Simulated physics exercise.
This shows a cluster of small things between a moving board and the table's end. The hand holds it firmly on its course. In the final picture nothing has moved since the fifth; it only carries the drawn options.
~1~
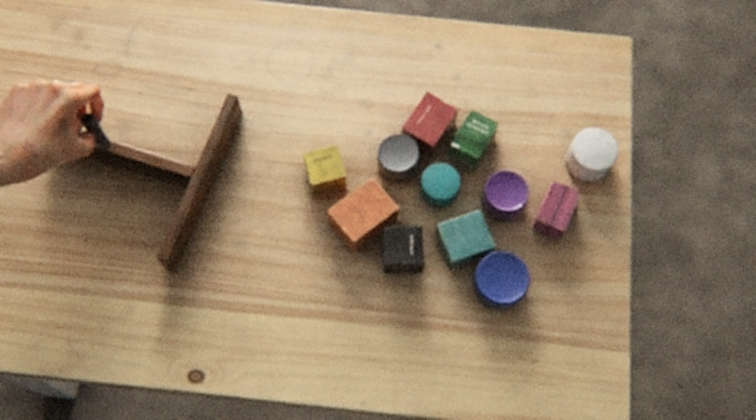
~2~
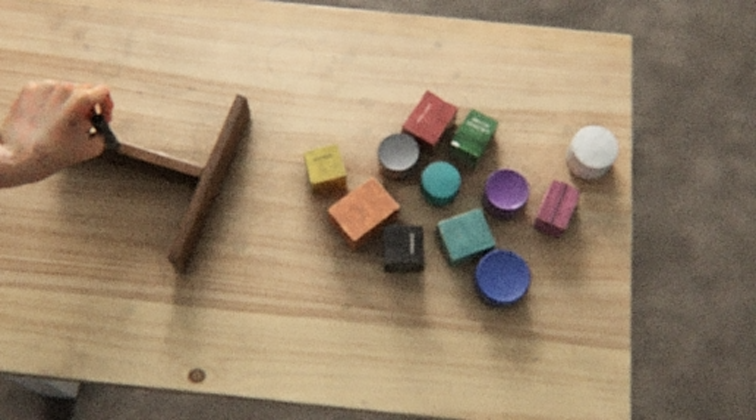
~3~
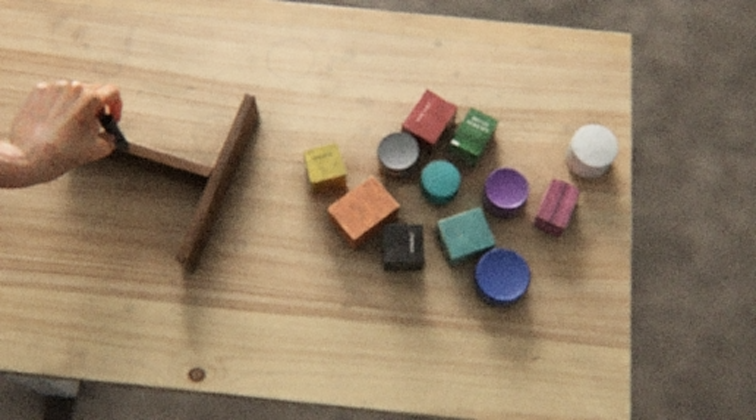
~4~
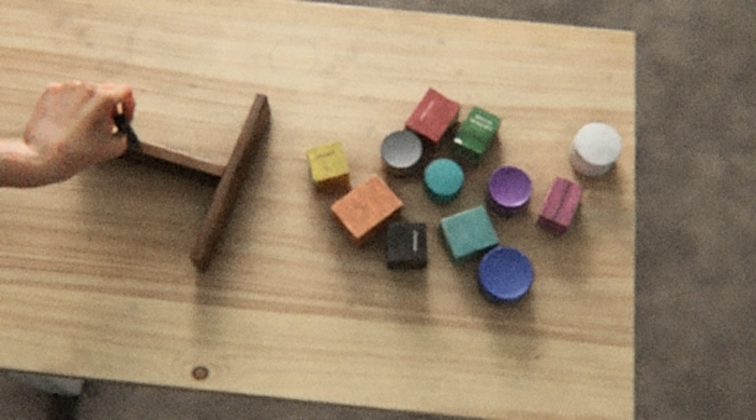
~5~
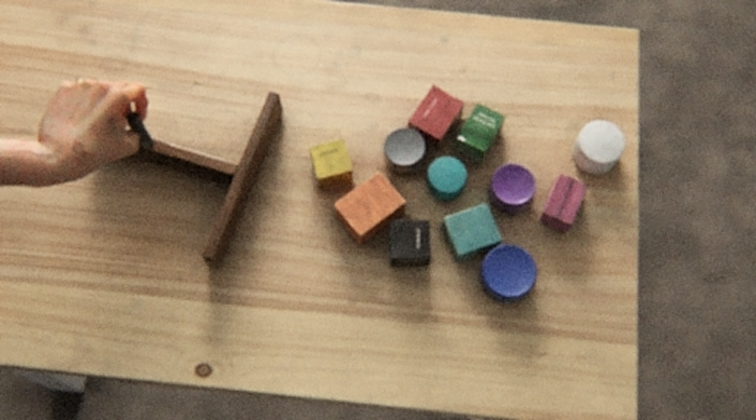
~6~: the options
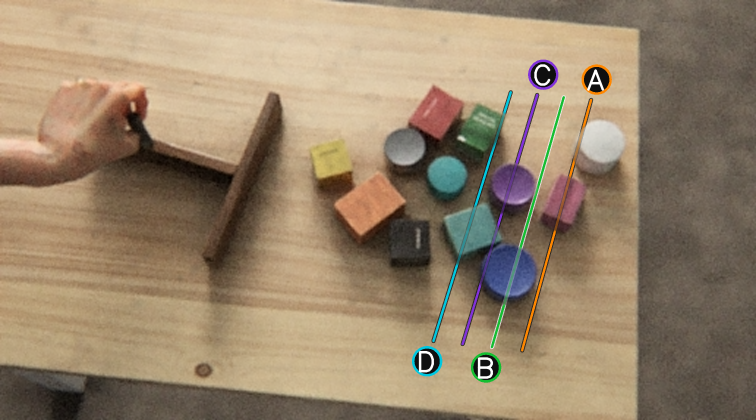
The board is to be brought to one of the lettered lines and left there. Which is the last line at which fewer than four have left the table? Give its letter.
It can go as far as A.
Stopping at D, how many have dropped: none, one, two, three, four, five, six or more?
The count is none.
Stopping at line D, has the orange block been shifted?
Yes.
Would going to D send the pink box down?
By then, no.
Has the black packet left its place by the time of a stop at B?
Yes.
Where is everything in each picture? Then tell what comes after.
In the first frame, yellow packet (325, 171); green box (474, 140); orange block (363, 215).
In the second frame, board (207, 174); purple jar (505, 195).
In the third frame, board (216, 174); turquoise block (465, 237).
In the fourth frame, board (229, 173); grey jar (401, 155).
In the fifth frame, board (241, 172); blue tub (507, 274); red packet (436, 118); pink box (563, 203).
On the marked copy, A at (558, 218); B at (530, 216); C at (502, 213); D at (474, 210).
Taking A. A third of the way, board (355, 183); black packet (418, 263); orange block (388, 225).
Two thirds of the way, board (470, 194); pink box (614, 207); purple jar (575, 206).
When it is over, board (561, 203); white pot over the edge; pink box over the edge; three fallen.
As for the rest, B is within the limit but short; C is within the limit but short; D is within the limit but short.
